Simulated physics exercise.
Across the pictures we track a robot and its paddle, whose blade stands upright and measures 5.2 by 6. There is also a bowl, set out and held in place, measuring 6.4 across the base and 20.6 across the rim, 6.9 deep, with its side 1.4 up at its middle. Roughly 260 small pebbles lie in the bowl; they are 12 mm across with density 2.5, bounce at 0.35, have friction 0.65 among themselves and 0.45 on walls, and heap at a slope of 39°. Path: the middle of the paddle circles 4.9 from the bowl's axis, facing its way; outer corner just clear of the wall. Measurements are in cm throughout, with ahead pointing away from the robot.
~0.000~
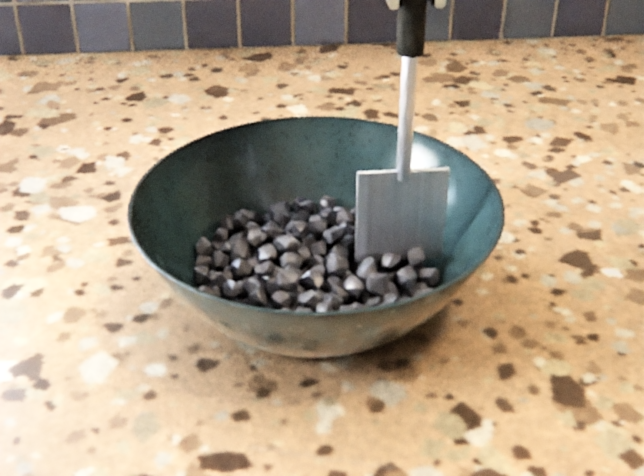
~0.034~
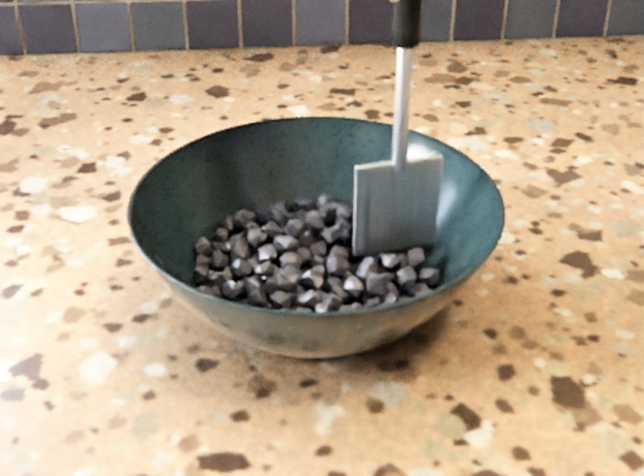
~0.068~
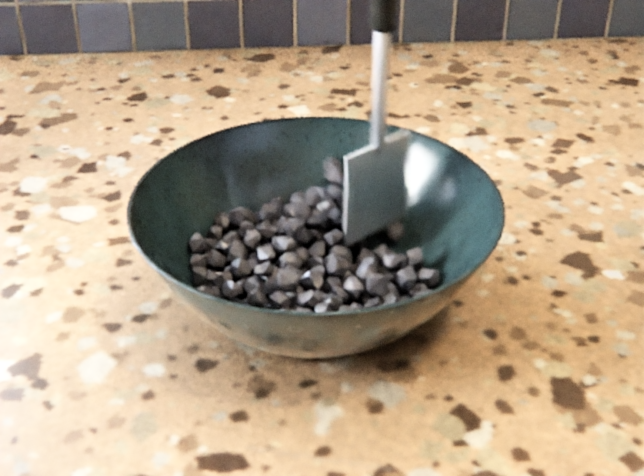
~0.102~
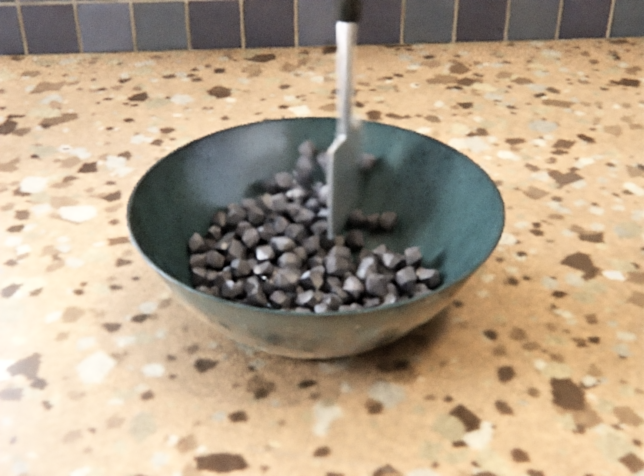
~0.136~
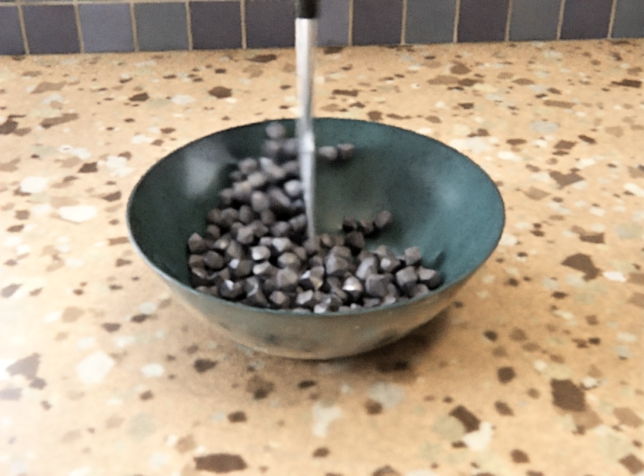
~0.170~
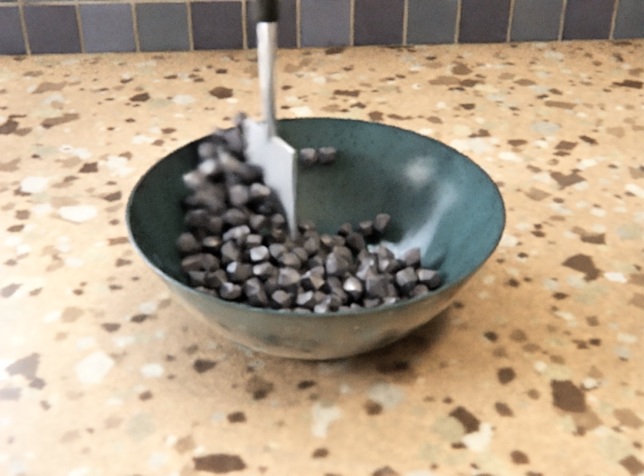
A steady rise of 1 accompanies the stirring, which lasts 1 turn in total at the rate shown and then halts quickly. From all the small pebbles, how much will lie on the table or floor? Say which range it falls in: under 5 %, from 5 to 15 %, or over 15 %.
It falls from 5 to 15 %.
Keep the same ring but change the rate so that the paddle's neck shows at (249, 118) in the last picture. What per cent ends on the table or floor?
I'd put it close to 10 per cent.
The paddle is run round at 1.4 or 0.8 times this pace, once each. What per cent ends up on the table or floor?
It would be about 20 and 0 percent respectively.
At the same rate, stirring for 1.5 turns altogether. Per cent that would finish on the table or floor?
About 15 per cent.
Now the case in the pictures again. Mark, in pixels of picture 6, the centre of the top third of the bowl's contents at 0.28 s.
That third sits centred at about (235, 284).
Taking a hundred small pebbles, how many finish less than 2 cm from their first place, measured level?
I'd say something near 30 percent.
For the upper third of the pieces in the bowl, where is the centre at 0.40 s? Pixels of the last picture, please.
Centre, approx.: (404, 279).
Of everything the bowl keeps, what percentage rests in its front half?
Some 45 per cent.
After 0.28 s, 209° round, highest piece 9 above the table; 249 in the bowl, 8 in flight or on the tool.
After 0.40 s, 299° round, highest piece 9 above the table; 240 in the bowl, 8 on the table or floor, 9 in flight or on the tool.
After 0.65 s, 0° round, highest piece 6 above the table; 230 in the bowl, 27 on the table or floor.
After 1.35 s, 0° round, highest piece 6 above the table; 230 in the bowl, 27 on the table or floor.
At rest, 230 in the bowl, 27 on the table or floor. That is 11 % on the table or floor.
